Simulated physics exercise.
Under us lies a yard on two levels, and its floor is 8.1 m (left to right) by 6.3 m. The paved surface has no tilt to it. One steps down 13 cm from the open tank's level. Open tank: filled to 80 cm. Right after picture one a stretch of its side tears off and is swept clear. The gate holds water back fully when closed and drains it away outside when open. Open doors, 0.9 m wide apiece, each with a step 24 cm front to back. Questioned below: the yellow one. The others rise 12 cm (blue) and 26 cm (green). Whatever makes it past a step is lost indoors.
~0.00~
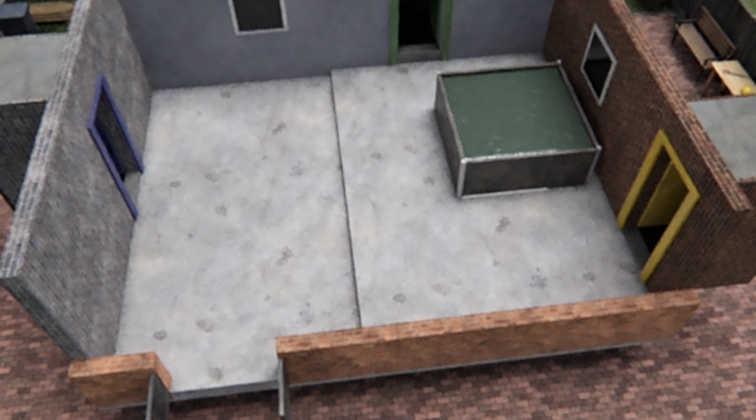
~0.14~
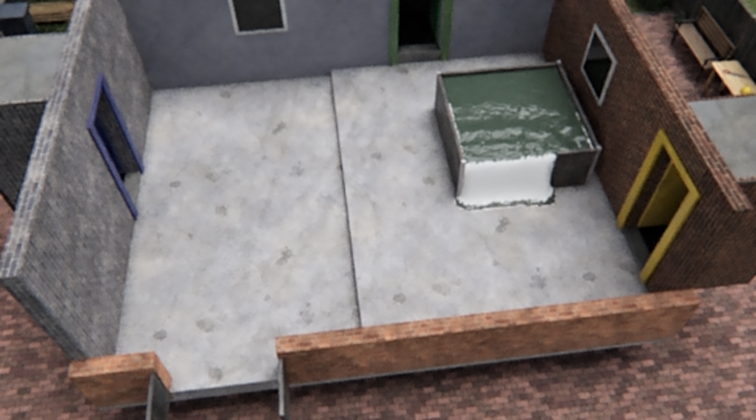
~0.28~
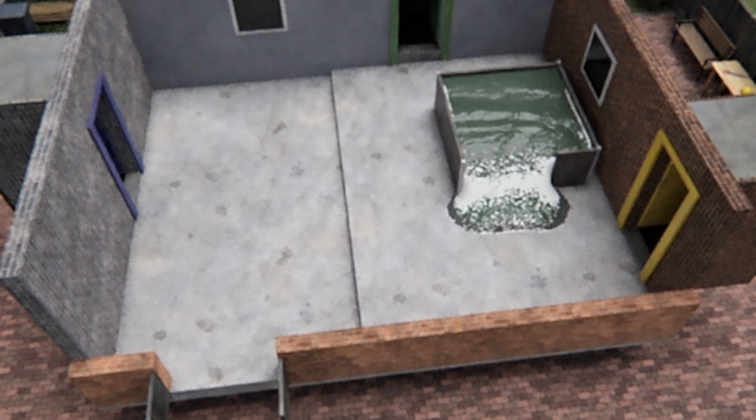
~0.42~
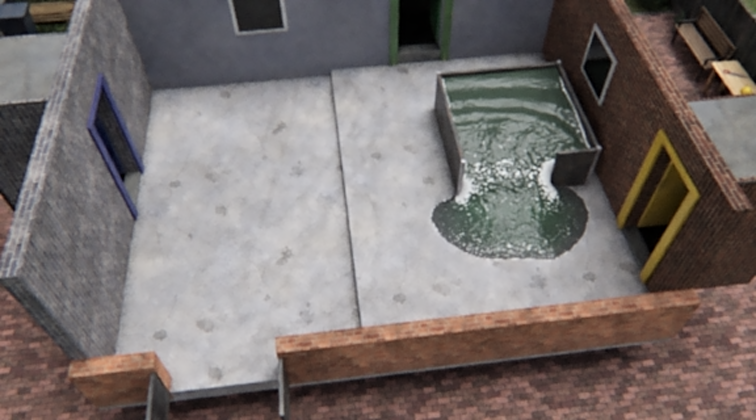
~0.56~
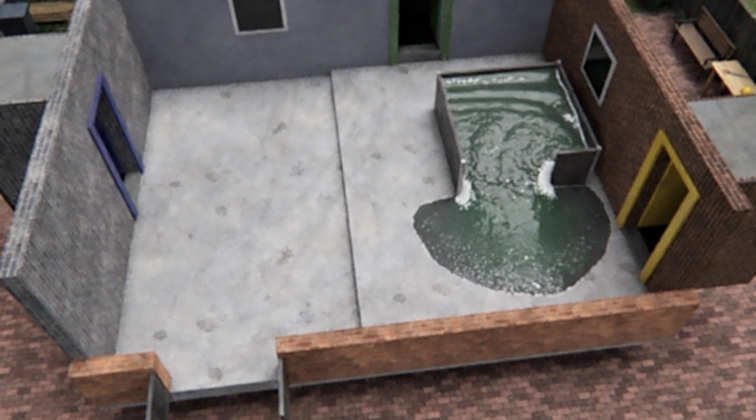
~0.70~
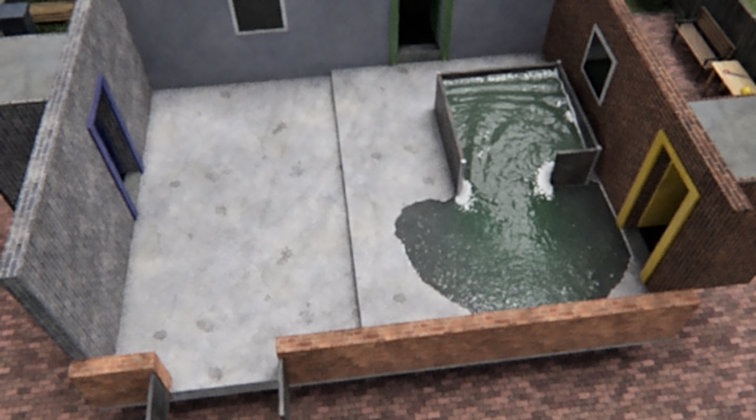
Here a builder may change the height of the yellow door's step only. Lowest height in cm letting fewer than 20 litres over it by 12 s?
About 20 centimetres.
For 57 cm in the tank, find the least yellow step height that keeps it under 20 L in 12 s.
Required height: Approx. 13.0 cm.
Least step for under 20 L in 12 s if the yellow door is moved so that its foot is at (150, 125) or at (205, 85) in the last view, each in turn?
Minimums: Roughly 9.0 cm and 12.0 cm.
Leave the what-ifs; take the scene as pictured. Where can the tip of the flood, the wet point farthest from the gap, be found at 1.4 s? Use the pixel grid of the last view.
At about (375, 348).
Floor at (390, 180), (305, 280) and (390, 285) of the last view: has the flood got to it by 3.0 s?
Those three come out bone-dry, soaked and soaked, in that order.
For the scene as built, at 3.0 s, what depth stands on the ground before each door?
Door depths (cm): Yellow = 18, blue = 0, green = 0.
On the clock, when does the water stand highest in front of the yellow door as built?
I'd say near 3.8 seconds.
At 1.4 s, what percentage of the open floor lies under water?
Around 20 per cent of the free floor.
After 1.4 s water covers 20 % of the floor, deepest (46 cm) near (649, 315); 10 cm at the yellow door, 2 litres in over its 7 cm step.
After 3.0 s water covers 40 % of the floor, deepest (38 cm) near (649, 315); 18 cm at the yellow door, 53 litres in over its 7 cm step.
After 12.0 s water covers 90 % of the floor, deepest (14 cm) near (234, 89); 7 cm at the yellow door, 217 litres in over its 7 cm step.
At the yellow door as built, the water arrived by 0.8 s and peaked near 20 cm at 3.8 s.
Run again over the same 12 s with other heights there, 44 litres in over 16 cm, 13 litres over 21.5 cm. The limit of 20 litres is kept from about 20 cm up.
